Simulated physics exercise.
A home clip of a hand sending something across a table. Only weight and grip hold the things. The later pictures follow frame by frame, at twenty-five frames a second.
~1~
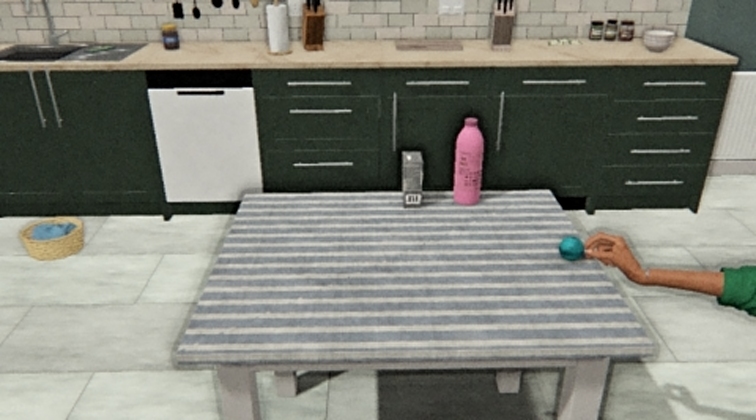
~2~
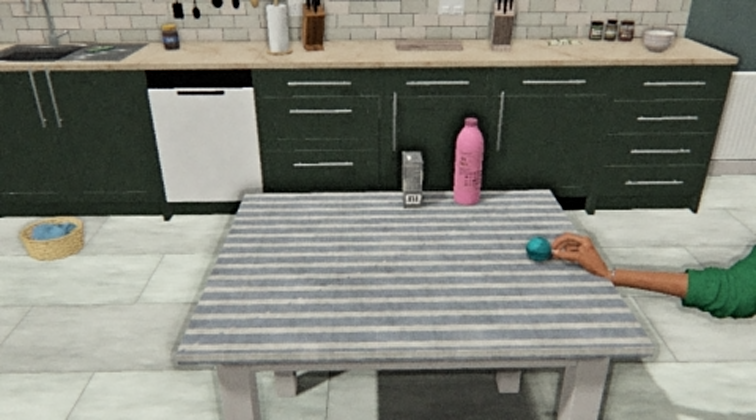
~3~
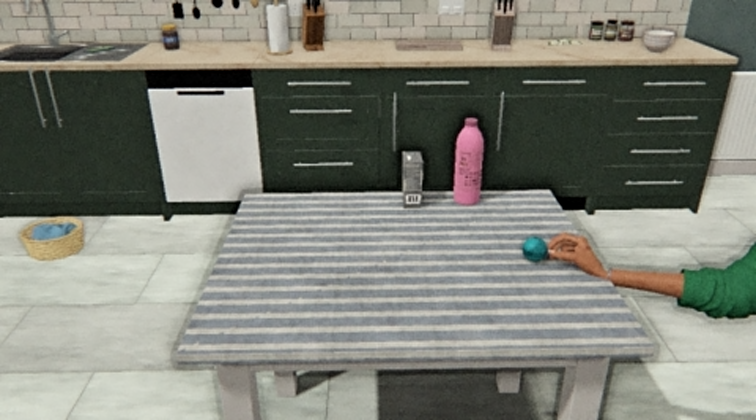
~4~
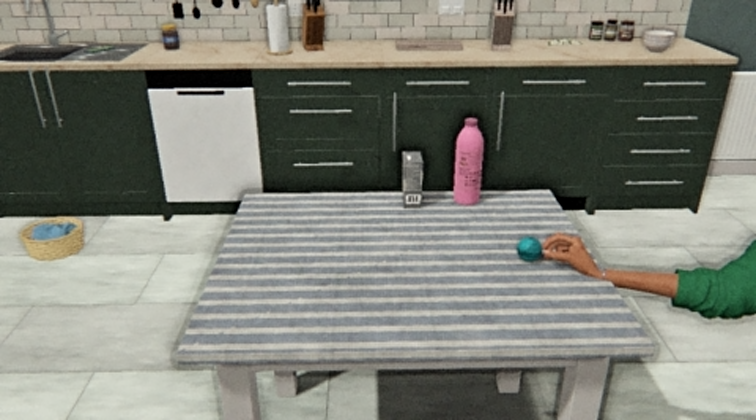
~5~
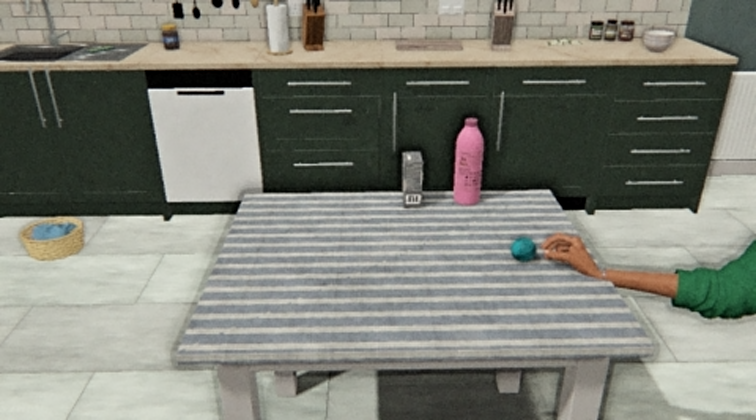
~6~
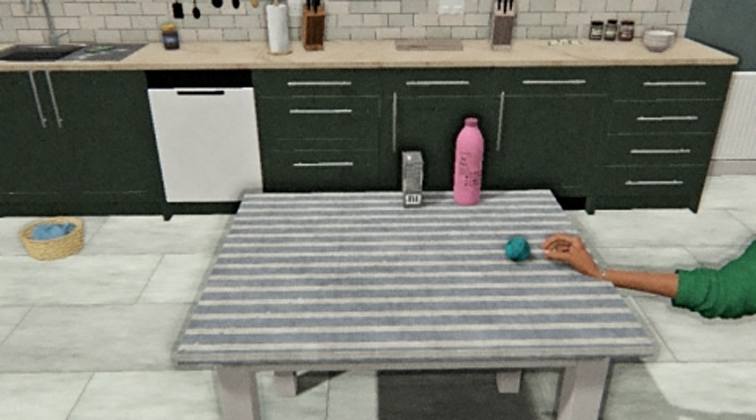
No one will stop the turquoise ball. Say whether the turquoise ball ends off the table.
The turquoise ball is still on the table.
Then, 0.10 s past the last view, turquoise ball displaced about its own width near (505, 250).
Then, 0.30 s past the last view, turquoise ball displaced well along near (484, 250).
Then, 0.50 s past the last view, turquoise ball displaced well along near (470, 251).
Then, 0.80 s past the last view, turquoise ball displaced well along near (462, 251).
Finally, moved from the start, turquoise ball. Final places as the last picture's camera would see them, turquoise ball near (462, 251).
